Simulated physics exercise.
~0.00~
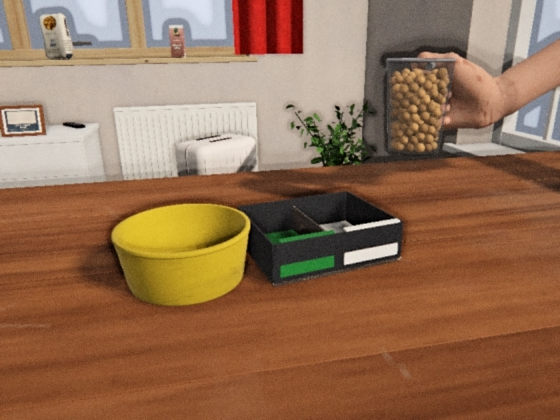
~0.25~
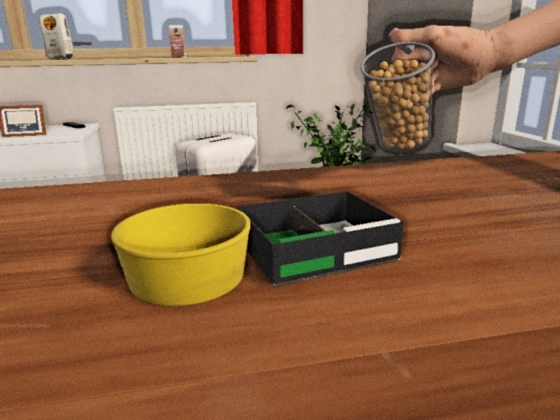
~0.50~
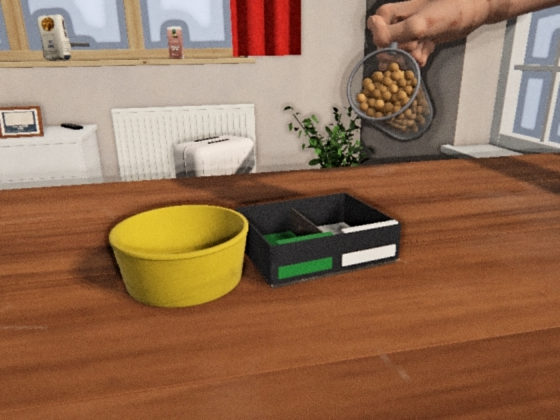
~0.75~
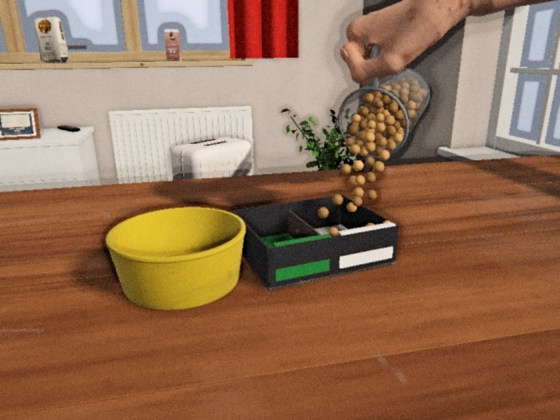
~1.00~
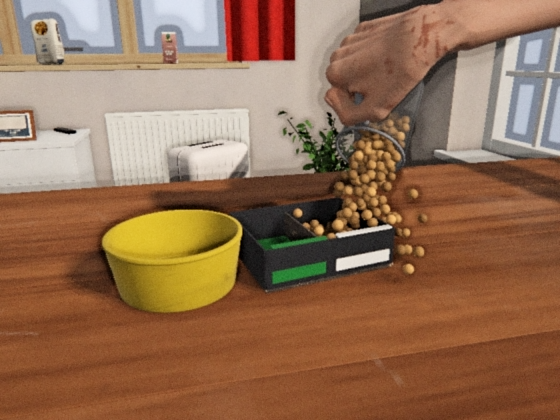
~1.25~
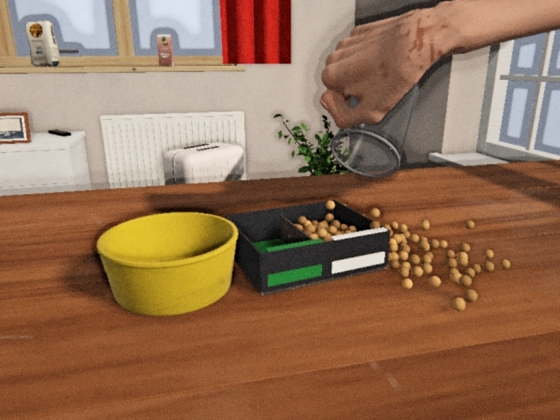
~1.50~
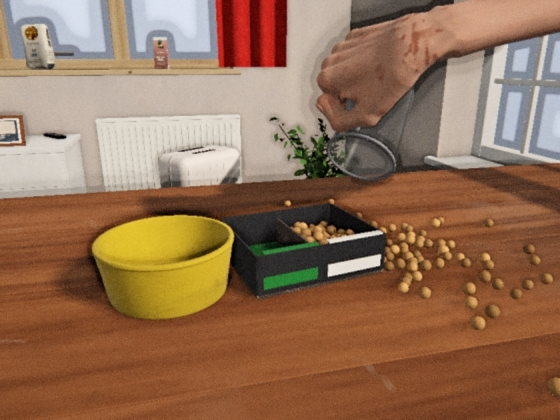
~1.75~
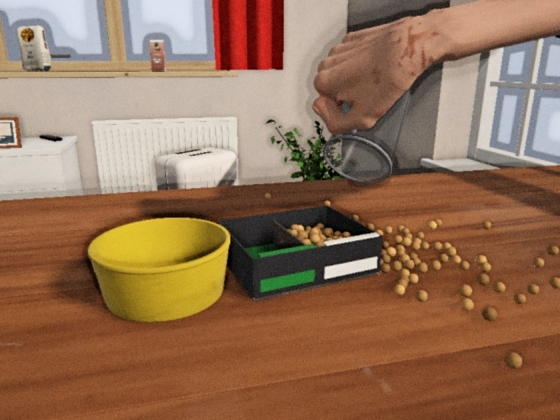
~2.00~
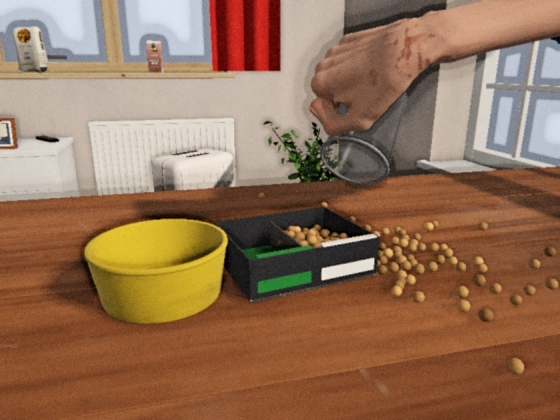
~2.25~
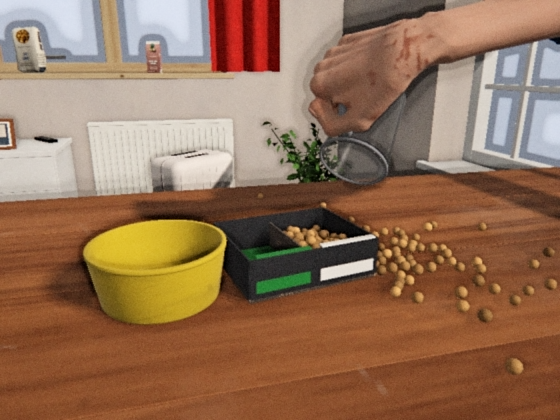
On a wooden table, a hand tips beads from a cup into a tin's white-labelled section, spilling many.
